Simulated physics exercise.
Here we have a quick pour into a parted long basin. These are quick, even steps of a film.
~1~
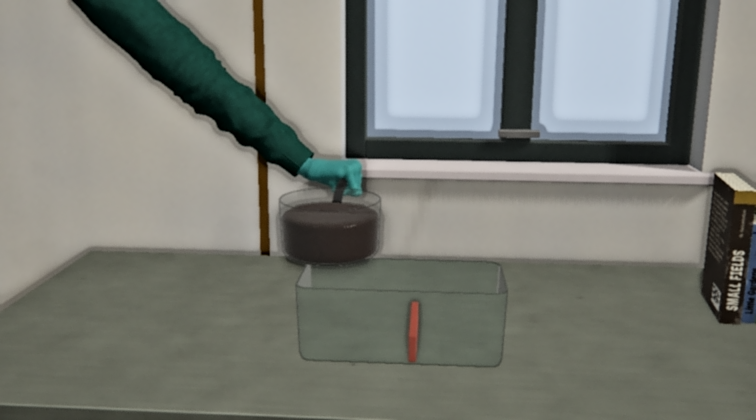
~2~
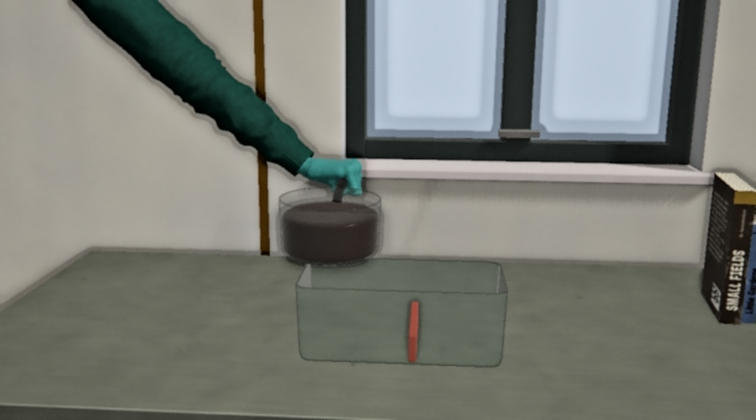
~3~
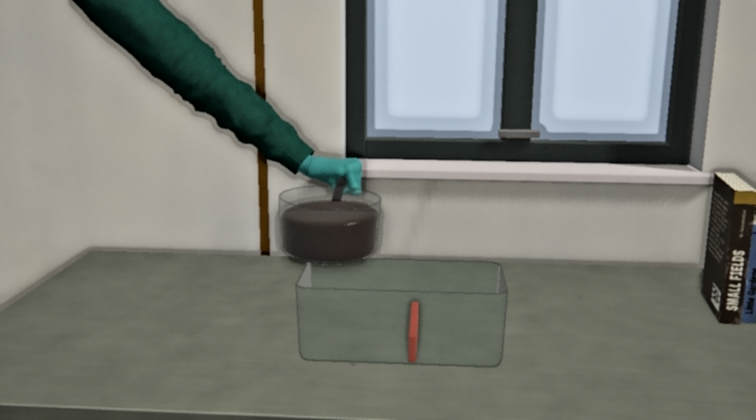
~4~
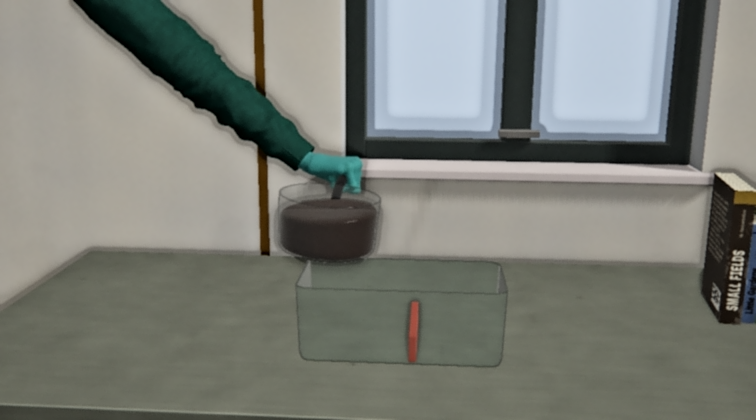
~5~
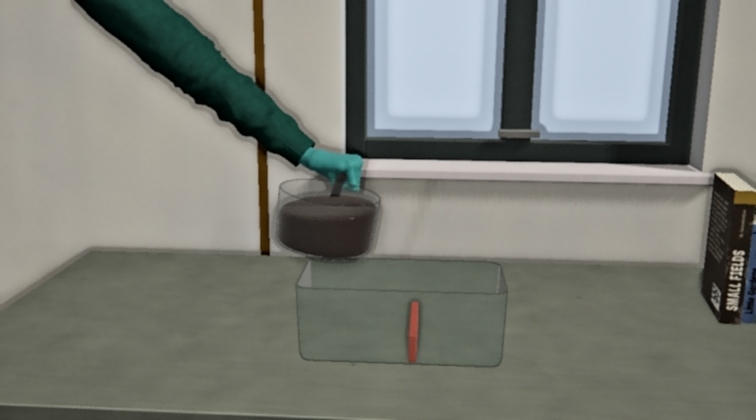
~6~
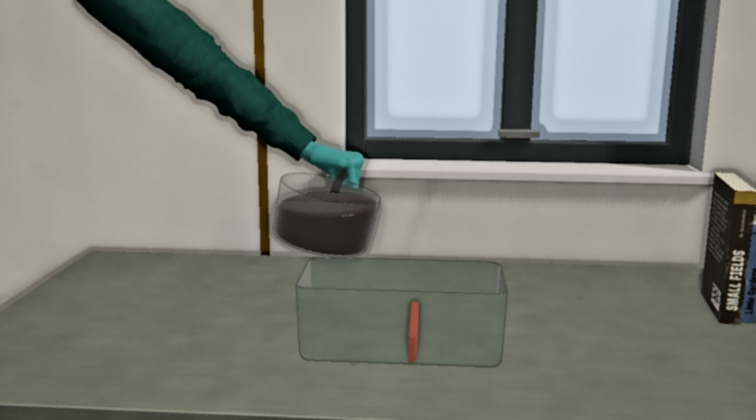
The video shows a teal-gloved hand in a green sleeve holding a clear round container of dark liquid above a long, clear basin with a red divider. The container hangs nearly level at first, then gradually tilts slightly rightward.
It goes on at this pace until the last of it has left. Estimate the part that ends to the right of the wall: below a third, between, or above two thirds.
In the end above two thirds is right of the wall.
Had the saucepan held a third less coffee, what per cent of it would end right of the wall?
Roughly 90 in a hundred.
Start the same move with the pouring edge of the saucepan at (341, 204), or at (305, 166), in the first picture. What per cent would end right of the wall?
First some 50, then 20 per cent.
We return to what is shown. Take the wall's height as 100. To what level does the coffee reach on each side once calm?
The left part 20 per cent, the right part 100.
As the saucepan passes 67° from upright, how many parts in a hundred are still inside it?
Close to 70 per cent.
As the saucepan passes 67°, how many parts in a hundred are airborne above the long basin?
Near 25 %.
A moment on, the saucepan is tipped part way and 69 per cent is still to pour, 2 is left of the wall and 2 right of it.
Next, the saucepan is tipped right over and 13 per cent is still to pour, 3 is left of the wall and 65 right of it.
Then the saucepan is tipped right over and 0 per cent is still to pour, 11 is left of the wall and 86 right of it.
Later the saucepan is tipped right over and 0 per cent is still to pour, 18 is left of the wall and 81 right of it.
At rest 20 per cent lies left of the wall, 78 right of it and 1 outside.
